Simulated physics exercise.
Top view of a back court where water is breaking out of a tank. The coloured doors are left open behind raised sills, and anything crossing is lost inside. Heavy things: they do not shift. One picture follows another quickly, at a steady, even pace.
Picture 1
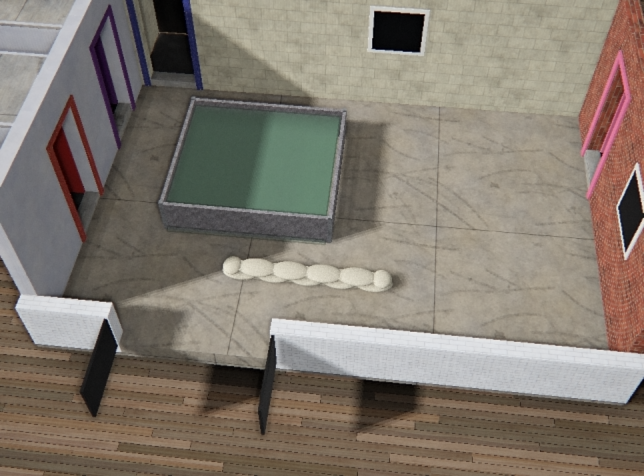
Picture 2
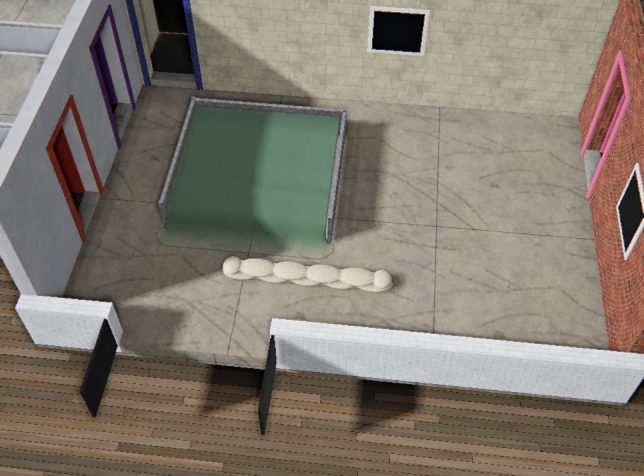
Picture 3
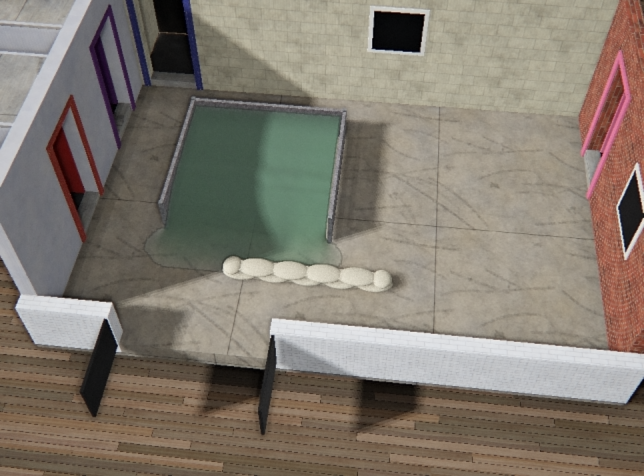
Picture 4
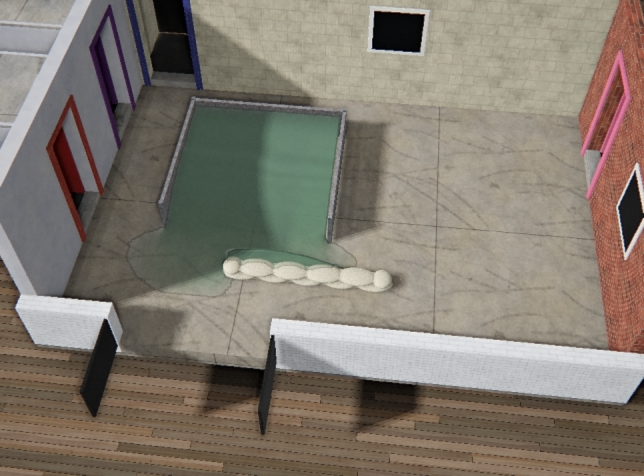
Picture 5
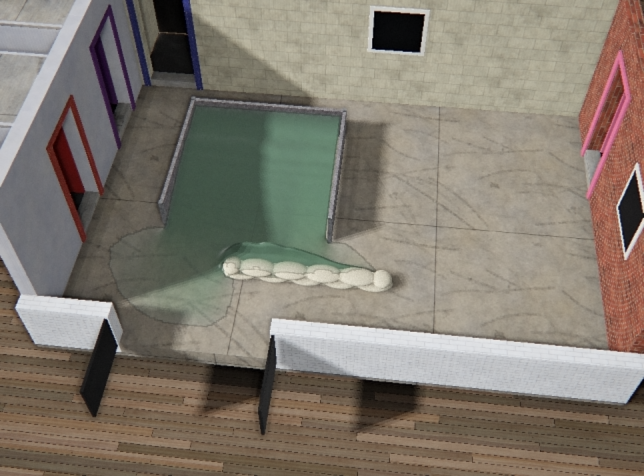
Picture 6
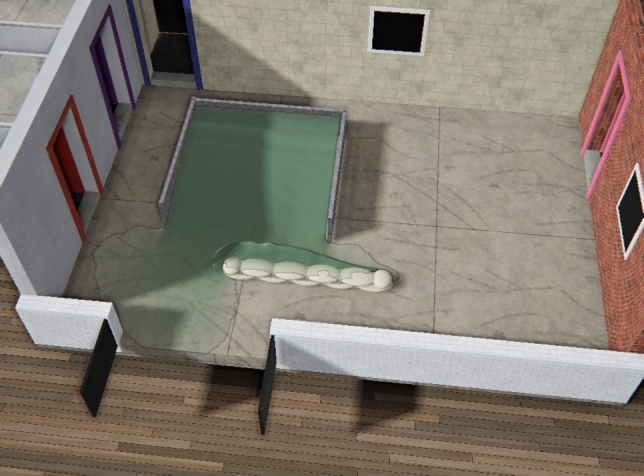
The video shows a walled court from above, where the near side of a square tank of green water disappears and water spreads across the stone floor, pressing against a pale lumpy barrier and flowing around its left end.
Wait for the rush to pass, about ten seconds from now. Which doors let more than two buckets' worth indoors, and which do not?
The blue door ends up within two buckets; the pink door ends up within two buckets; the red door ends up within two buckets; the purple door ends up within two buckets.
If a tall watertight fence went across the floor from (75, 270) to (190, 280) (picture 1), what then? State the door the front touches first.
That is the door marked red.
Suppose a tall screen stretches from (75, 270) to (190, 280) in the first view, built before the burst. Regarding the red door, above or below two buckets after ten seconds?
Reading for red: It gets too much.
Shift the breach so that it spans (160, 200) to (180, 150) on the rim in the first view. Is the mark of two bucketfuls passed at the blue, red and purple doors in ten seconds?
Blue: Crosses the line; red: Crosses the line; purple: Falls short.
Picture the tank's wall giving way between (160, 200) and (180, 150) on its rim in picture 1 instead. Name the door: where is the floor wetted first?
It's the door marked red.
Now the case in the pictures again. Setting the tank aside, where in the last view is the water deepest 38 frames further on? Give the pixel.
That spot is close to (246, 263).
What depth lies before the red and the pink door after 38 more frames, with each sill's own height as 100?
The first sits near 80 in a hundred and the second near 20 in a hundred.
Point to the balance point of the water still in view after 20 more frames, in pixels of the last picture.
My pick is pixel (265, 227).
A moment on, water covers 30 % of the floor; the blue door not reached, the pink door not reached, the red door not reached, the purple door not reached.
Next, water covers 40 % of the floor; the blue door not reached, the pink door not reached, the red door not reached, the purple door not reached.
Then, water covers 65 % of the floor; the blue door not reached, the pink door wet at the sill, nothing in, the red door wet at the sill, nothing in, the purple door wet at the sill, nothing in.
Later, water covers 70 % of the floor; the blue door wet at the sill, nothing in, the pink door wet at the sill, nothing in, the red door under two buckets in, the purple door wet at the sill, nothing in.
In the end, water covers 90 % of the floor; the blue door wet at the sill, nothing in, the pink door wet at the sill, nothing in, the red door under two buckets in, the purple door wet at the sill, nothing in.
